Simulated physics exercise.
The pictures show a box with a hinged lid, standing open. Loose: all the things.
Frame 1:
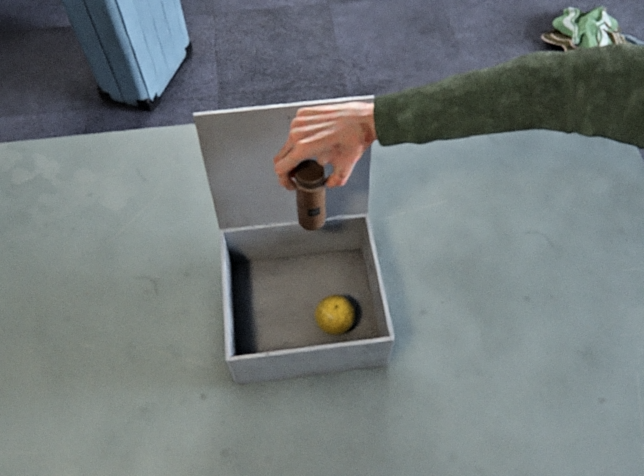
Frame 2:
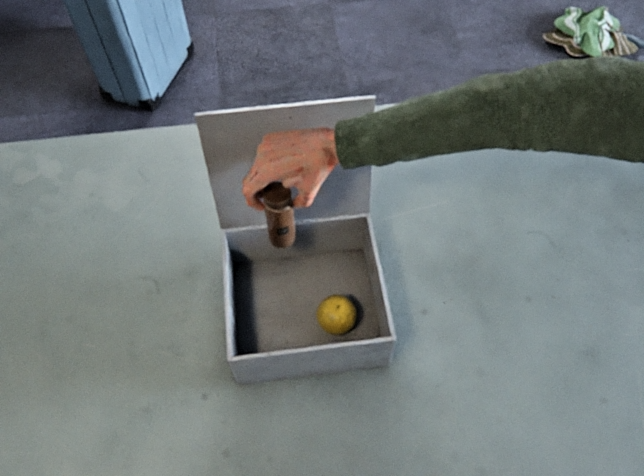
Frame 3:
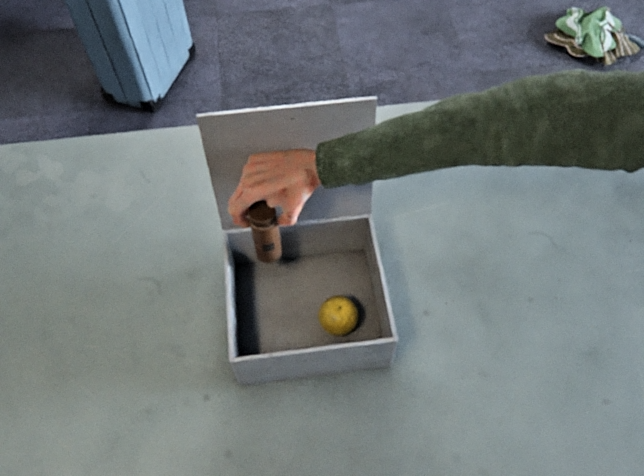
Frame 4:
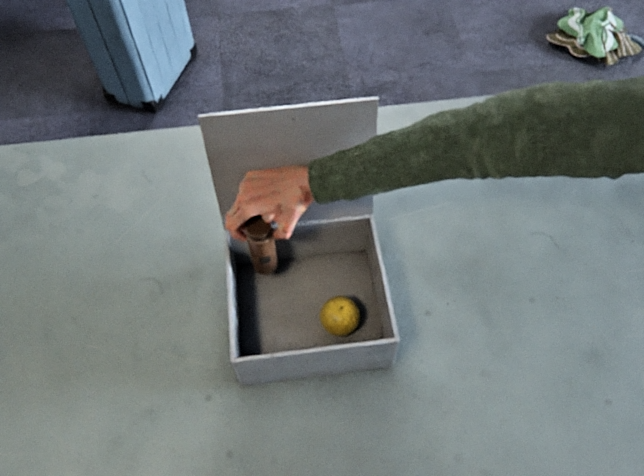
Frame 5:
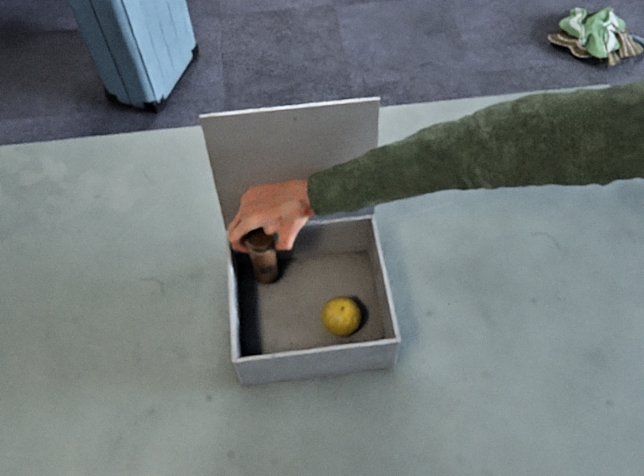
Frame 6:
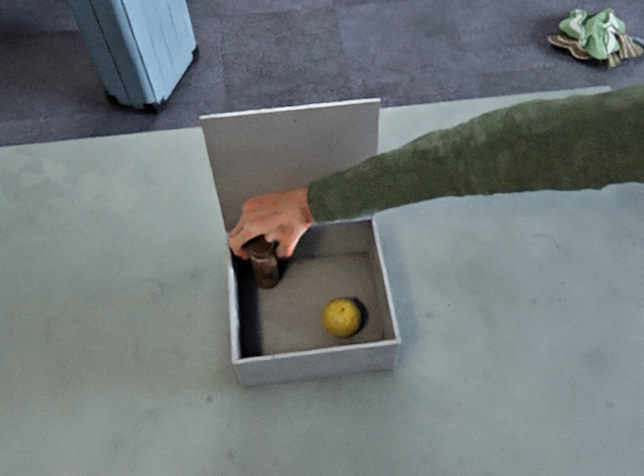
A hand in a green sleeve moved a brown shaker left over an open grey box, then lowered it upright into the back left corner, while a yellow apple sat still inside.
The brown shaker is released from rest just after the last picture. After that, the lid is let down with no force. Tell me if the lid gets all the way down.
Turns out the lid is kept open.
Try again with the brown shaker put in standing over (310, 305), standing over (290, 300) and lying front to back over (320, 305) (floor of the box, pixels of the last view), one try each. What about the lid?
The first placement leaves the lid partly open, the second partly open, and the third fully closed.
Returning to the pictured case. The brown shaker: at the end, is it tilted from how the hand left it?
As it turns out, the brown shaker keeps its original angle.
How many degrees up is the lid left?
Close to 40 degrees.
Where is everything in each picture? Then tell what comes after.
In the first picture, still above its spot; brown shaker (311, 196); yellow apple (335, 315).
In the second picture, still above its spot; brown shaker (280, 216); yellow apple (337, 315).
In the third picture, still above its spot; brown shaker (266, 233); yellow apple (338, 316).
In the fourth picture, still above its spot; brown shaker (262, 246); yellow apple (340, 316).
In the fifth picture, still above its spot; brown shaker (263, 256); yellow apple (341, 317).
In the sixth picture, in place under the hand; brown shaker (264, 263); yellow apple (341, 318).
Then, 1.00 s past the last view, lid starting down.
Then, 1.30 s past the last view, lid 78° above the rim.
Then, 1.60 s past the last view, lid 58° above the rim.
Then, 1.80 s past the last view, lid 42° above the rim.
Finally, lid 41° above the rim; both still in place. Final places as the last picture's camera would see them, brown shaker near (264, 263).
